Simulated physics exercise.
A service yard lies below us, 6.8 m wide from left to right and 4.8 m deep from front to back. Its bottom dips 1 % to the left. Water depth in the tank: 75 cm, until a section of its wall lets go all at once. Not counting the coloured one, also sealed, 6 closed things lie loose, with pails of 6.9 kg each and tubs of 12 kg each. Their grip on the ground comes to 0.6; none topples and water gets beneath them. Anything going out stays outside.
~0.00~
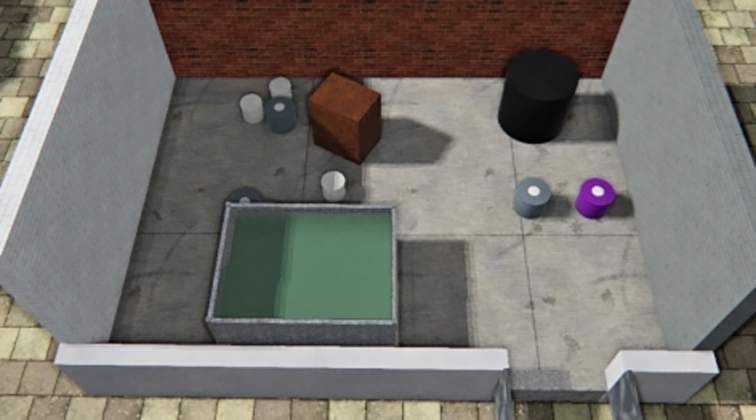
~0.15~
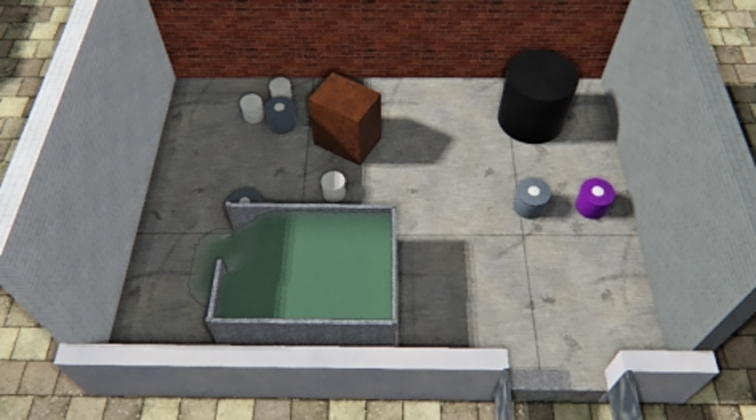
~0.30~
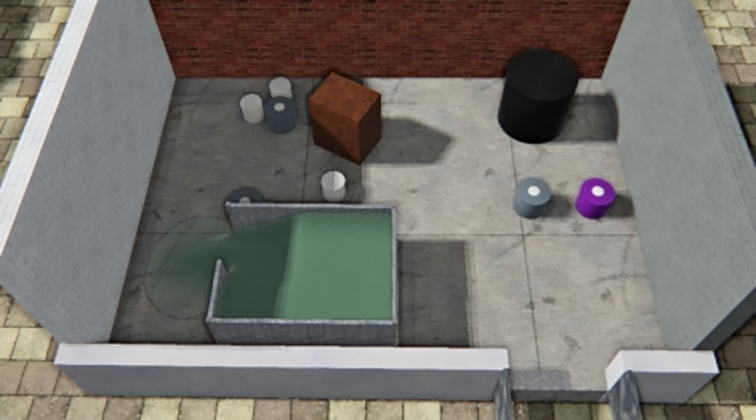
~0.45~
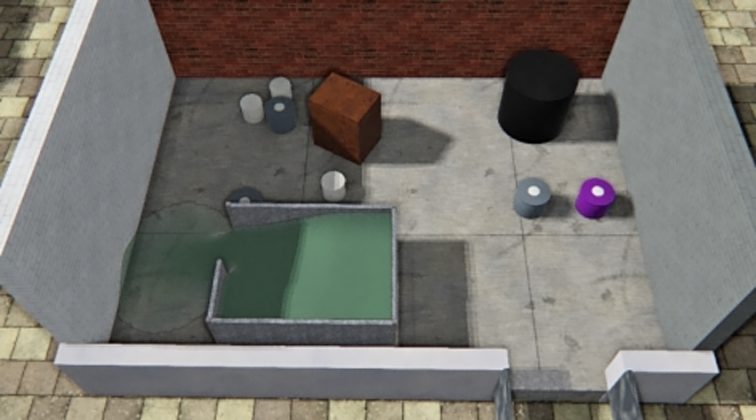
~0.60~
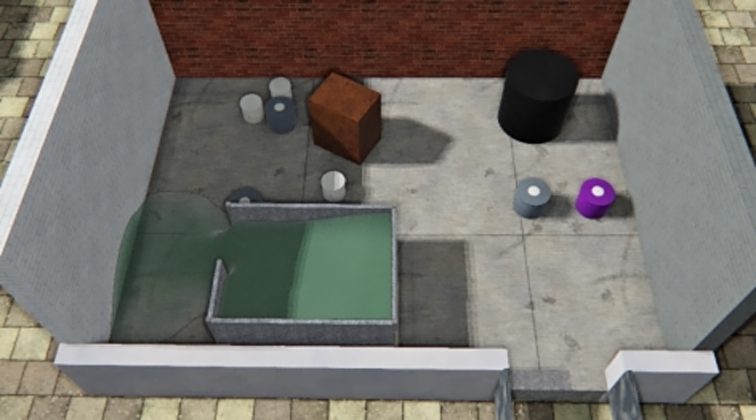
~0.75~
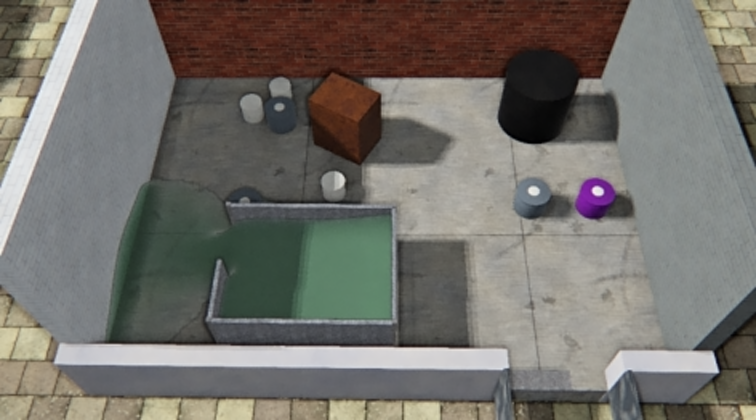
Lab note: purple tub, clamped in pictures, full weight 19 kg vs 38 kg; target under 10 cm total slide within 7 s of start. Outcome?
Looks to me like the lighter choice suffices.
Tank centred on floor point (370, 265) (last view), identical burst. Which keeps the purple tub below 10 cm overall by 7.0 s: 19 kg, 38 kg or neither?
Then the smaller load will do.
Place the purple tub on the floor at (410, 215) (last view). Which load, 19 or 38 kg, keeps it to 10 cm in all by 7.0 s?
The lighter one suffices.
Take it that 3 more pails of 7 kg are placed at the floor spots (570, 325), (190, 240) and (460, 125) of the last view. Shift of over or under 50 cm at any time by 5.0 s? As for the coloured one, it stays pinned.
Within it, beyond it, within it.
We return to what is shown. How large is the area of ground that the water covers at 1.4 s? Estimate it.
Somewhere around 8.0 m2, roughly.
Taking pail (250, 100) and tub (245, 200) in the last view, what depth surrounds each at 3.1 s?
Roughly 14 and 1 cm.
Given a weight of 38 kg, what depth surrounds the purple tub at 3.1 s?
About 0 cm.
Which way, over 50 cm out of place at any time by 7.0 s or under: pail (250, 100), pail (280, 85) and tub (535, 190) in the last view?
Taking them in order: Beyond the mark, beyond the mark, within the mark.
After 1.4 s the purple tub would be 0 cm from its start with 19 kg and 0 cm from its start with 38 kg; 0 cm of water round it then.
After 3.1 s the purple tub would be 0 cm from its start with 19 kg and 0 cm from its start with 38 kg; 0 cm of water round it then.
After 4.9 s the purple tub would be 0 cm from its start with 19 kg and 0 cm from its start with 38 kg; 0 cm of water round it then.
After 7.0 s the purple tub would be 0 cm from its start with 19 kg and 0 cm from its start with 38 kg; 5 cm of water round it then.
